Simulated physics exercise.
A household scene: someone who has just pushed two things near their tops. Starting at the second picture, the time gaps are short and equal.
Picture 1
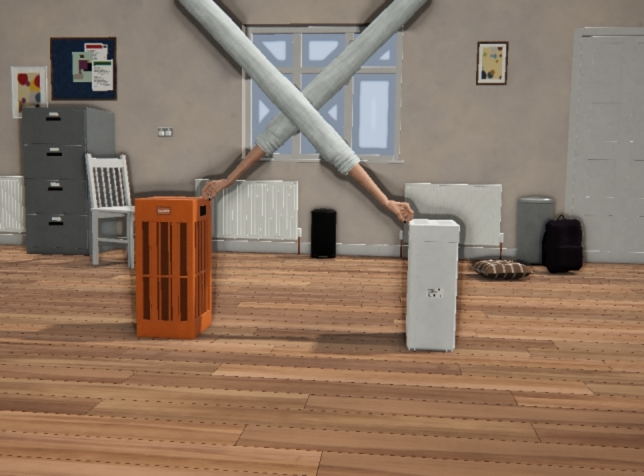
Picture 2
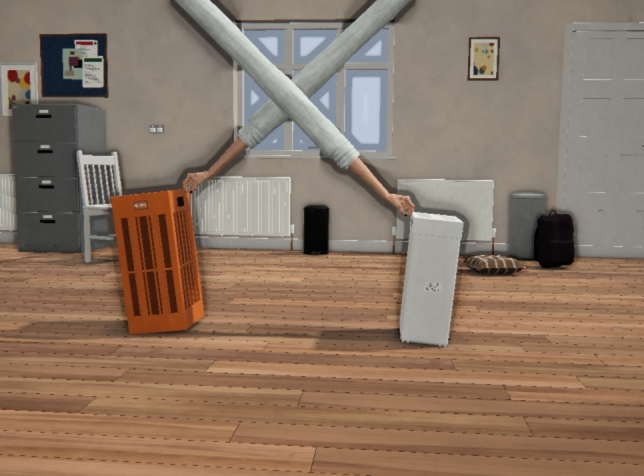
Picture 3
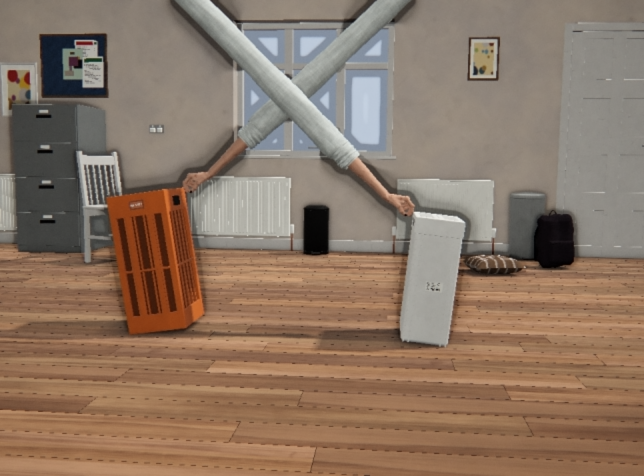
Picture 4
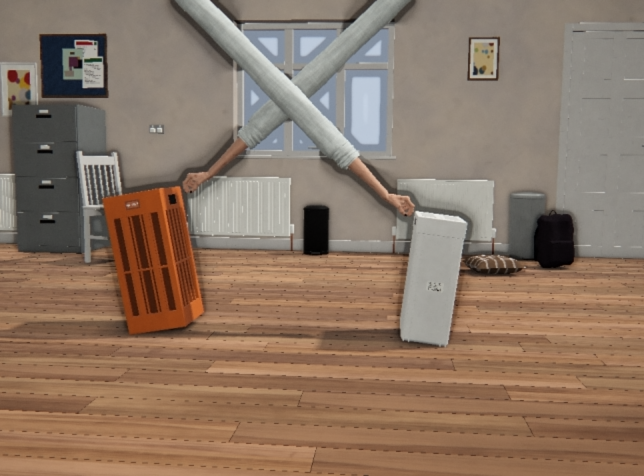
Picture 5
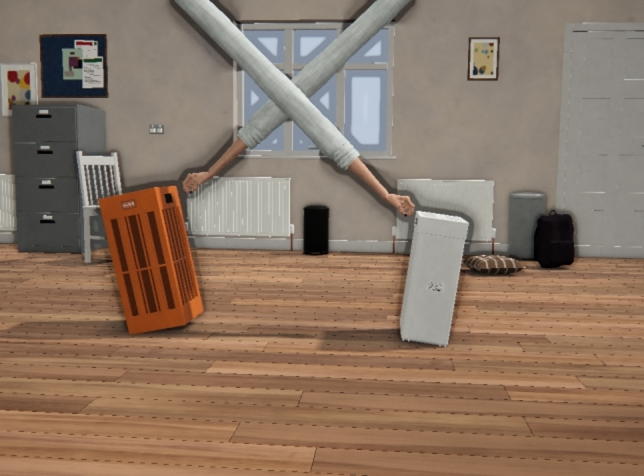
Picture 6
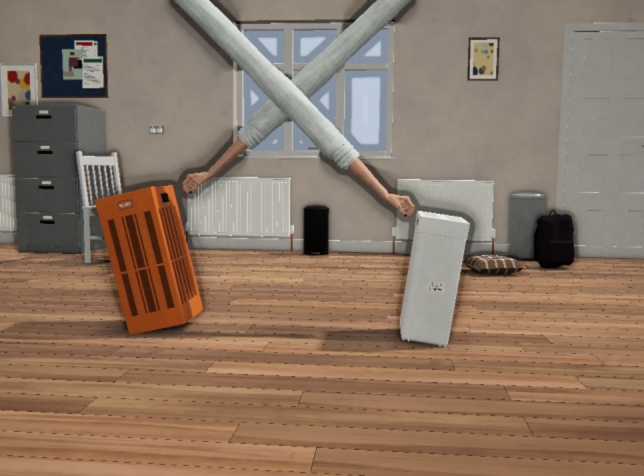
In this clip, two crossed arms reach toward a tall orange slatted container and a tall white one, both upright on a wooden floor; the orange one leans left and the white one right, the orange tilting farther.
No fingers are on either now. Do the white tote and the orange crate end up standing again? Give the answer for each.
Result: The white tote stands again, the orange crate goes over.
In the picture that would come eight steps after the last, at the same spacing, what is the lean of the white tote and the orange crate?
Estimated tilts: Approx. 8° and approx. 25°.
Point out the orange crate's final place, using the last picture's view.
About (77, 298).
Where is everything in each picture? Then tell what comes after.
In the first frame, white tote (431, 283) upright; orange crate (175, 265) upright.
In the second frame, white tote (429, 277) 5° off upright; orange crate (160, 259) 7° off upright.
In the third frame, white tote (430, 277) 6° off upright; orange crate (158, 259) 9° off upright.
In the fourth frame, white tote (431, 276) 7° off upright; orange crate (156, 258) 10° off upright.
In the fifth frame, white tote (432, 276) 7° off upright; orange crate (154, 258) 12° off upright.
In the sixth frame, white tote (432, 276) 8° off upright; orange crate (152, 258) 14° off upright.
Then, 0.30 s later than the last frame, white tote upright near (423, 278); orange crate 33° off upright near (128, 257).
Then, 0.54 s later than the last frame, white tote 3° off upright near (421, 278); orange crate 61° off upright near (97, 270).
Then, 0.72 s later than the last frame, white tote 2° off upright near (426, 278); orange crate on its side near (76, 295).
When it is over, the white tote returns to its base, near (424, 279); the orange crate goes down on its side, near (77, 298).
